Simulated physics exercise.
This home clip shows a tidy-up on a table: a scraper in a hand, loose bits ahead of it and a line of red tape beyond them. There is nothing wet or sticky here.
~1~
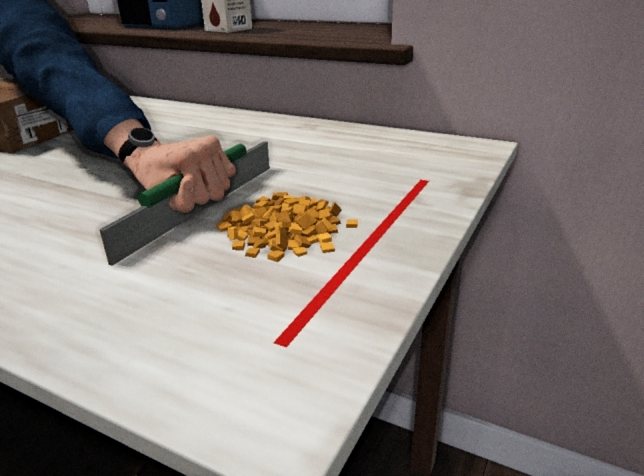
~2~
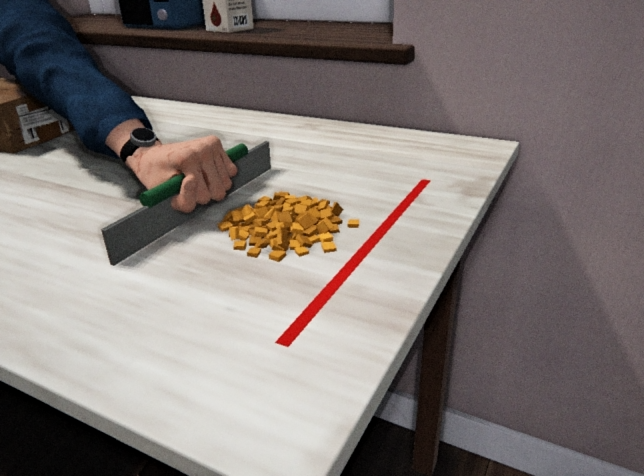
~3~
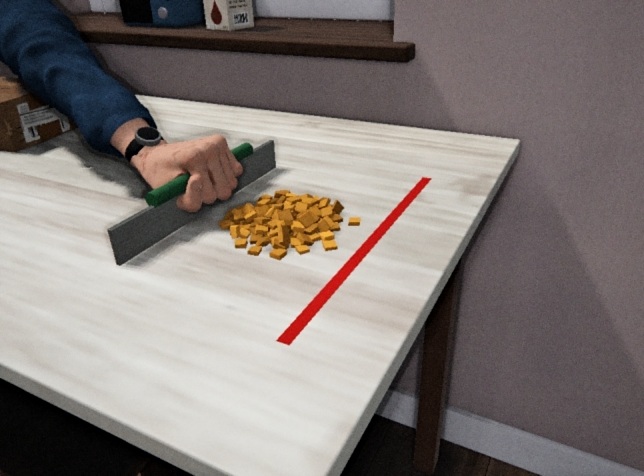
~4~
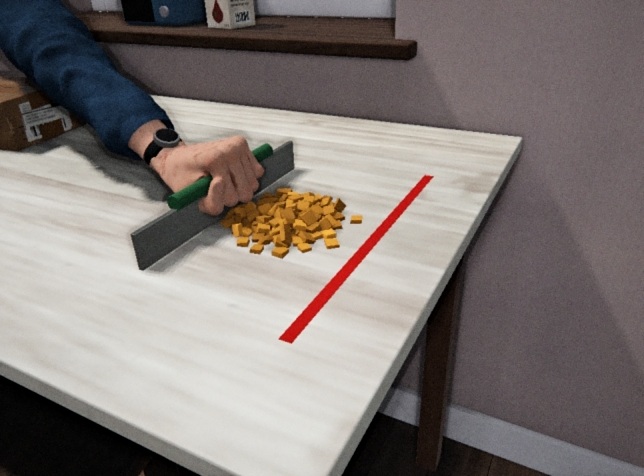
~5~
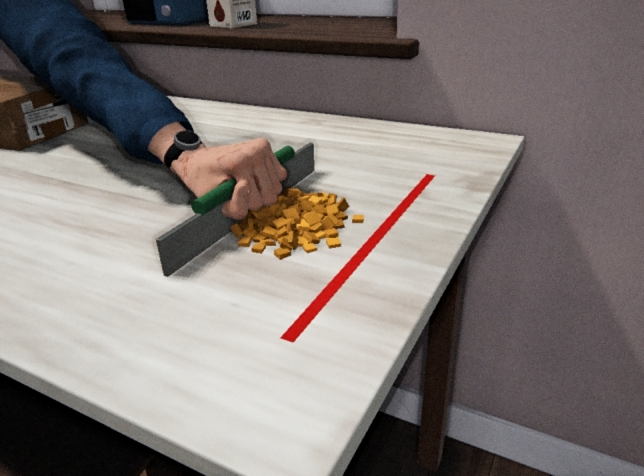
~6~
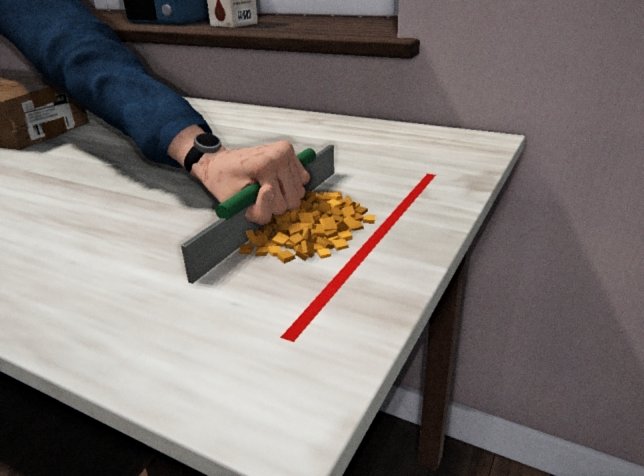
A pale wooden table stands against a mauve wall beneath a dark shelf, seen from above at an angle. A hand in a blue sleeve and dark watch grips a green-handled metal scraper at left, with a heap of small orange-brown pieces and a red tape line to its right. The scraper rests, then slides rightward into the heap, nudging it slightly toward the tape, while the view shifts very slightly.
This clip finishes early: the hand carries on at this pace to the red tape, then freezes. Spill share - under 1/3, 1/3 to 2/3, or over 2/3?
Fails to reach a third.
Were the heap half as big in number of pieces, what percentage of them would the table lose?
It comes out near 0 per cent of the heap.
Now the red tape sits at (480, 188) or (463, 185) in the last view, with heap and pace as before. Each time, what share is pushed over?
About 100 % and 70 %.
Soon, scraper still moving, near (327, 196); heap all on the table, its front near (426, 228).
A while on, scraper stopped at the red tape; heap a small part over the edge.
Finally, scraper stopped at the red tape; heap a small part over the edge.
